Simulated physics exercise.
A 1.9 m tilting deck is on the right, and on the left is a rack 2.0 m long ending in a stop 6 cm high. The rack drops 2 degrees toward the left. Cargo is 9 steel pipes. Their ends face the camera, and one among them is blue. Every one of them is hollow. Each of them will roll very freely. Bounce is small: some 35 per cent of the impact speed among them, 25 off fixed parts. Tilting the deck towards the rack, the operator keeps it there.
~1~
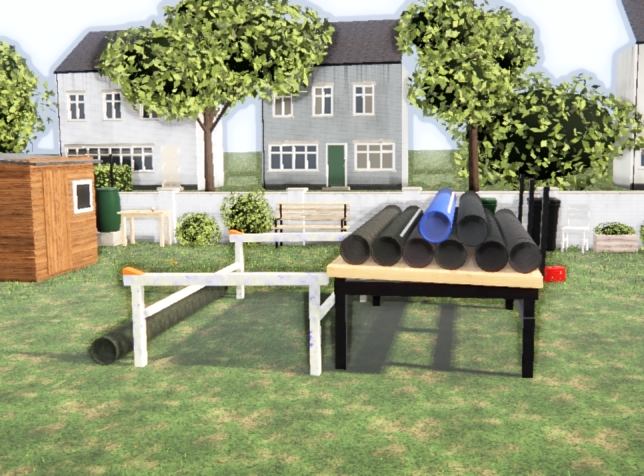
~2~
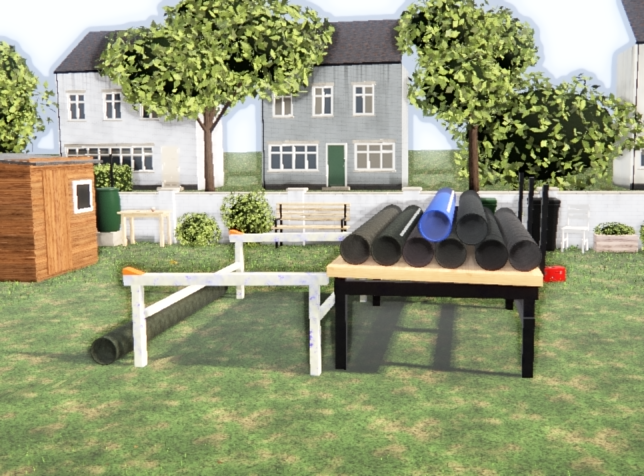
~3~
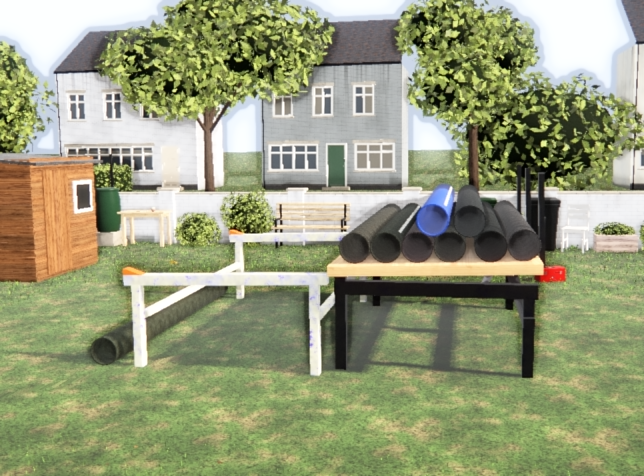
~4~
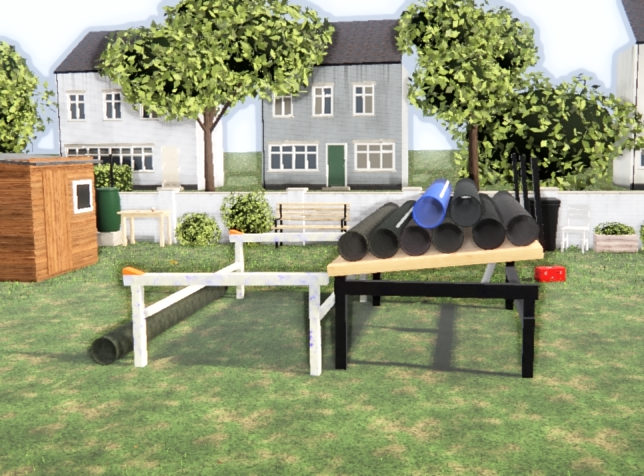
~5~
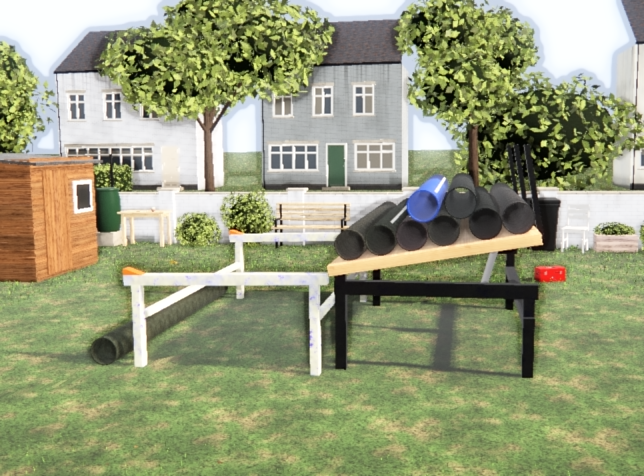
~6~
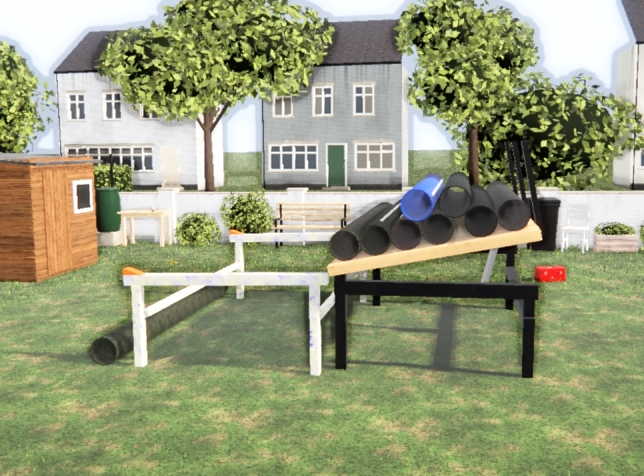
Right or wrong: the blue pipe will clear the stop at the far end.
Right.
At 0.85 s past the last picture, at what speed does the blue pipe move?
Speed: Around 1.0 m/s.
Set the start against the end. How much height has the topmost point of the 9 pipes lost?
Some 30 cm lower.
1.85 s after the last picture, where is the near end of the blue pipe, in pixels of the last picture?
Around pixel (200, 231).
Then, 0.9 s after the last picture, blue is up on others, 25 cm from the hinge, rolling left; 1 of 9 over the stop.
Then, 1.9 s after the last picture, blue is up on others, 80 cm from the rack's far end, rolling left; 1 of 9 over the stop.
Then, 3.1 s after the last picture, blue is over the stop and falling; 4 of 9 over the stop.
At rest (6.2 s after the last picture), blue is over the stop, on the ground; 5 of 9 over the stop.
